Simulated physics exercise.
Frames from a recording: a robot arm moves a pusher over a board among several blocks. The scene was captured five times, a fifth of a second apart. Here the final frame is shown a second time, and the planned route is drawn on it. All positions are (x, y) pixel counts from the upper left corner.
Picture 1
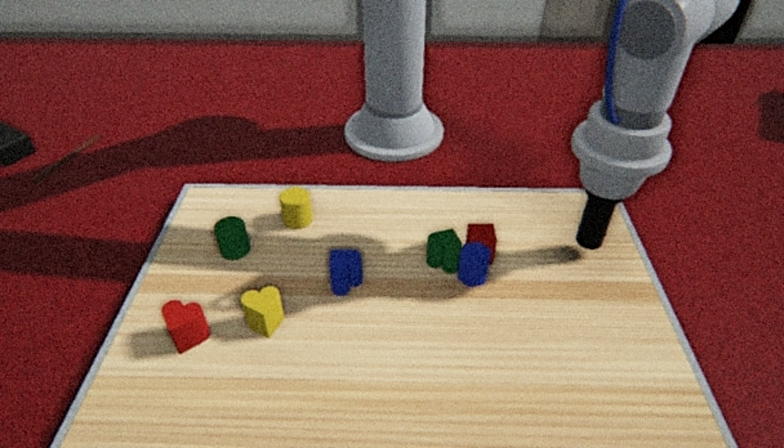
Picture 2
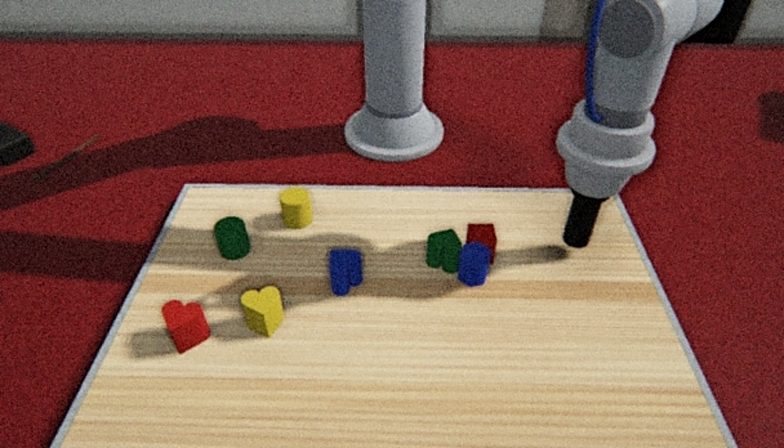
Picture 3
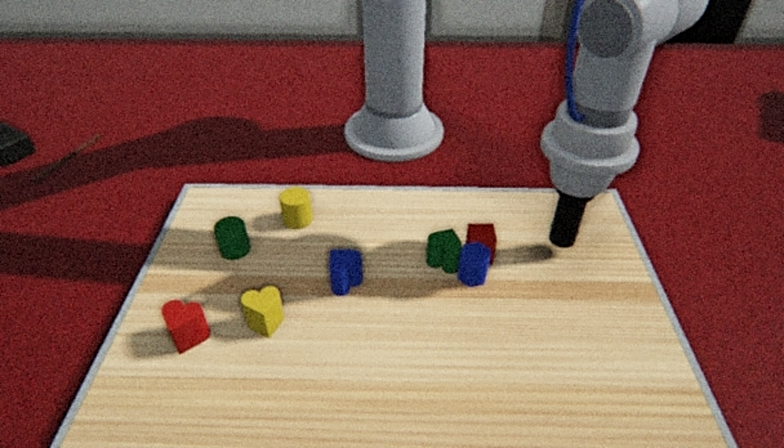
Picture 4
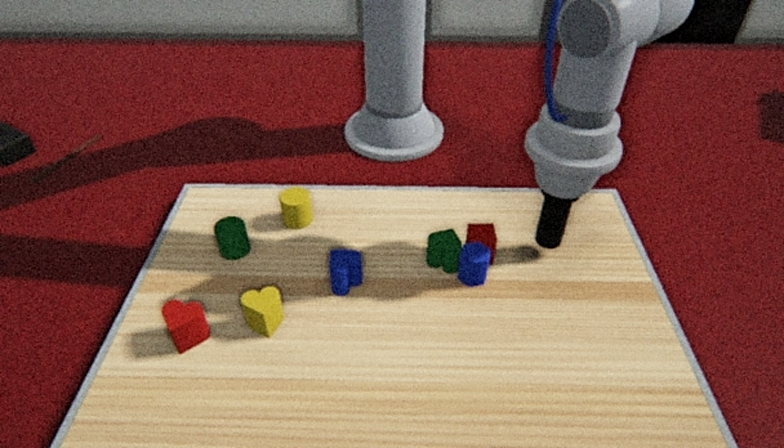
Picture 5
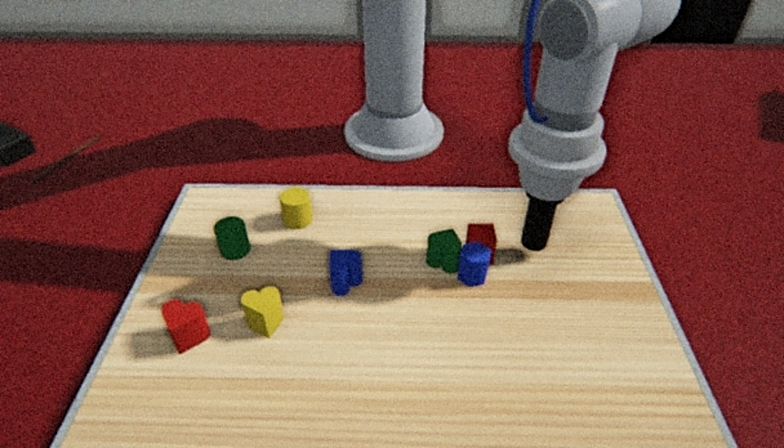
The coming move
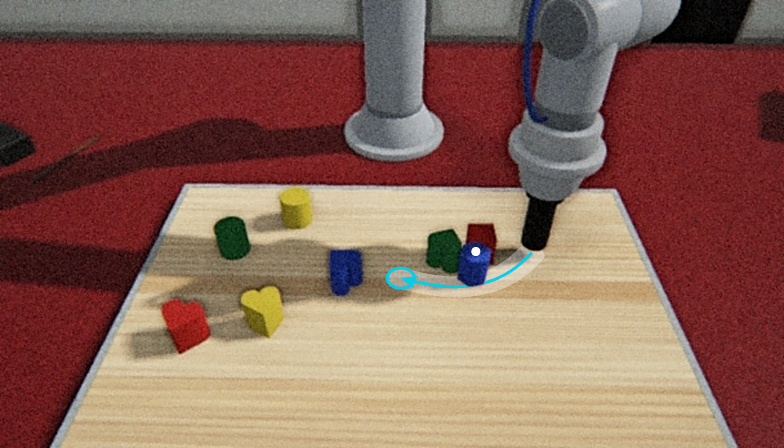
On a wooden board, a robot arm moves its black pusher left while the blocks stay still.
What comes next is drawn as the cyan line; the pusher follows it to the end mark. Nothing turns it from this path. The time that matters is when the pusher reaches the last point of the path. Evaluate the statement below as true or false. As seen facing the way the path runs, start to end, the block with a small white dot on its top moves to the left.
That statement is not accurate.
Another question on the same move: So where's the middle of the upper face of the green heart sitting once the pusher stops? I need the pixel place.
Close to (427, 236).
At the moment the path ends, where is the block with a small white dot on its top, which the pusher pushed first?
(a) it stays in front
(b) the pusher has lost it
a: It stays in front.
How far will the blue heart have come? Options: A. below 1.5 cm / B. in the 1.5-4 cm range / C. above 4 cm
Choice A: Below 1.5 cm.
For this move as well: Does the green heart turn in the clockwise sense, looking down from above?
The answer is yes.
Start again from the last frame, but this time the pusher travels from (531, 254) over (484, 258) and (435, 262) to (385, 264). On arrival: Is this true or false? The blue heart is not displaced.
That claim is false.
Path on the board, from (531, 254) by way of (499, 277) and (452, 287) to (401, 278); the dot is on the blue hexagon.
What follows on the original path. One third of the way, pusher (501, 267); nothing pushed yet.
Two thirds of the way, pusher (452, 276); green heart (427, 236), turned 70° clockwise; blue hexagon (423, 258), turned 15° clockwise.
At the end, pusher (401, 268); blue heart (339, 259); green heart (427, 236), turned 70° clockwise; blue hexagon (372, 255), turned 15° anticlockwise; red square piece in place.
